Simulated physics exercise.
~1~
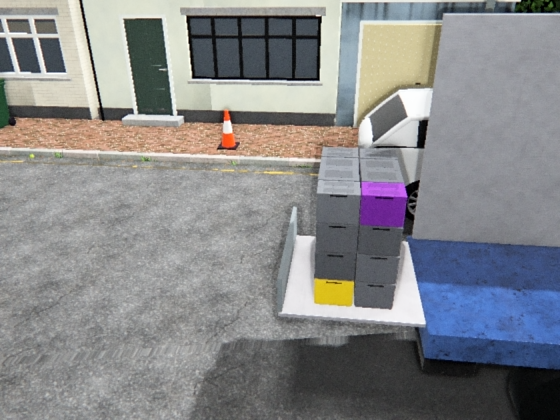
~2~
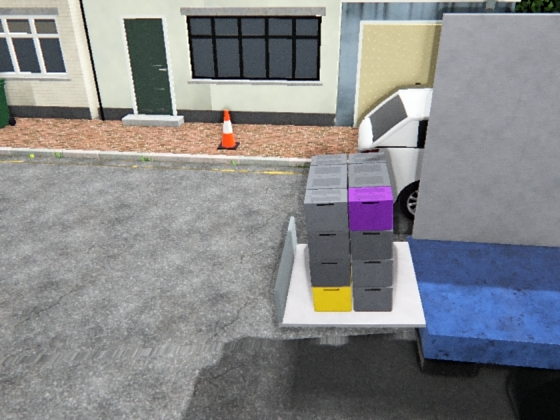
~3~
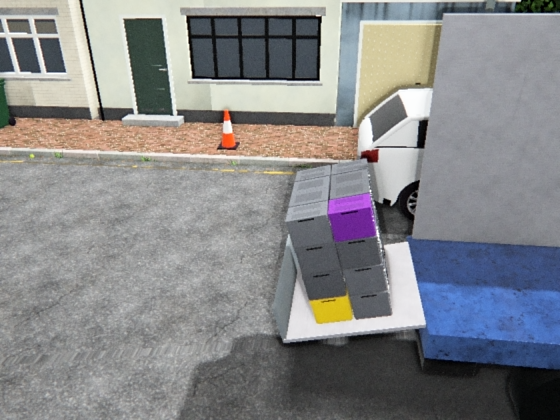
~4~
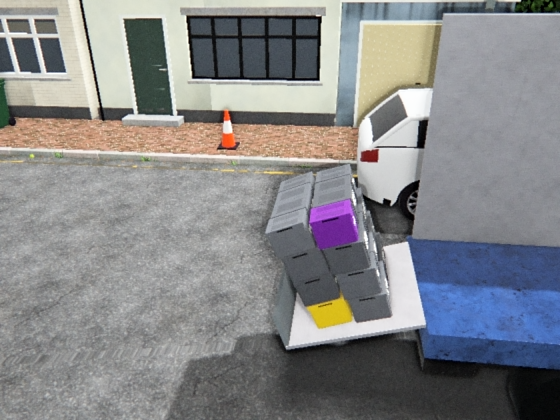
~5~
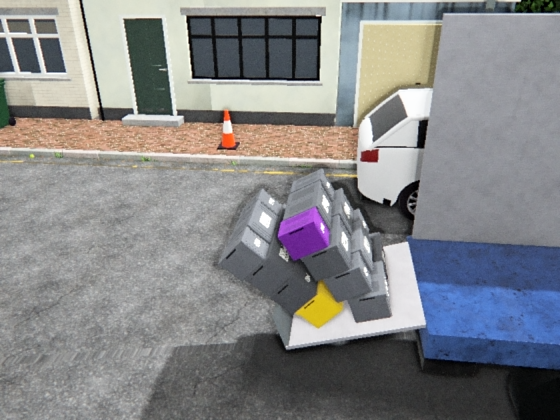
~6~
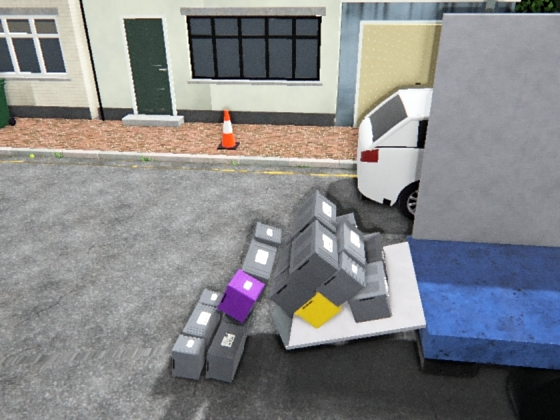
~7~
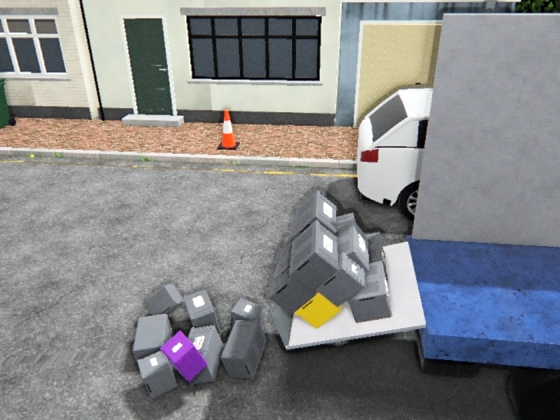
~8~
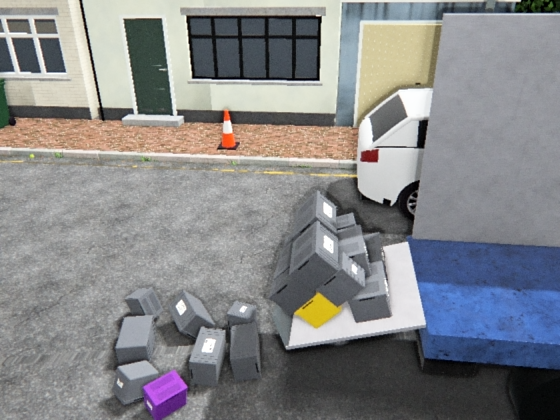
At the start, grey lidded totes, with one purple and one yellow among them, stand stacked on the tail lift of a lorry beside a road. The platform dips toward the left, and the whole stack leans with it. The upper totes slide and tilt further left, the purple one among them, until part of the stack topples over the edge. The fallen totes tumble onto the road and spread out to the left. At the end, the purple tote lies on the road with several grey ones, while the yellow tote and a larger leaning heap remain on the sloping platform.
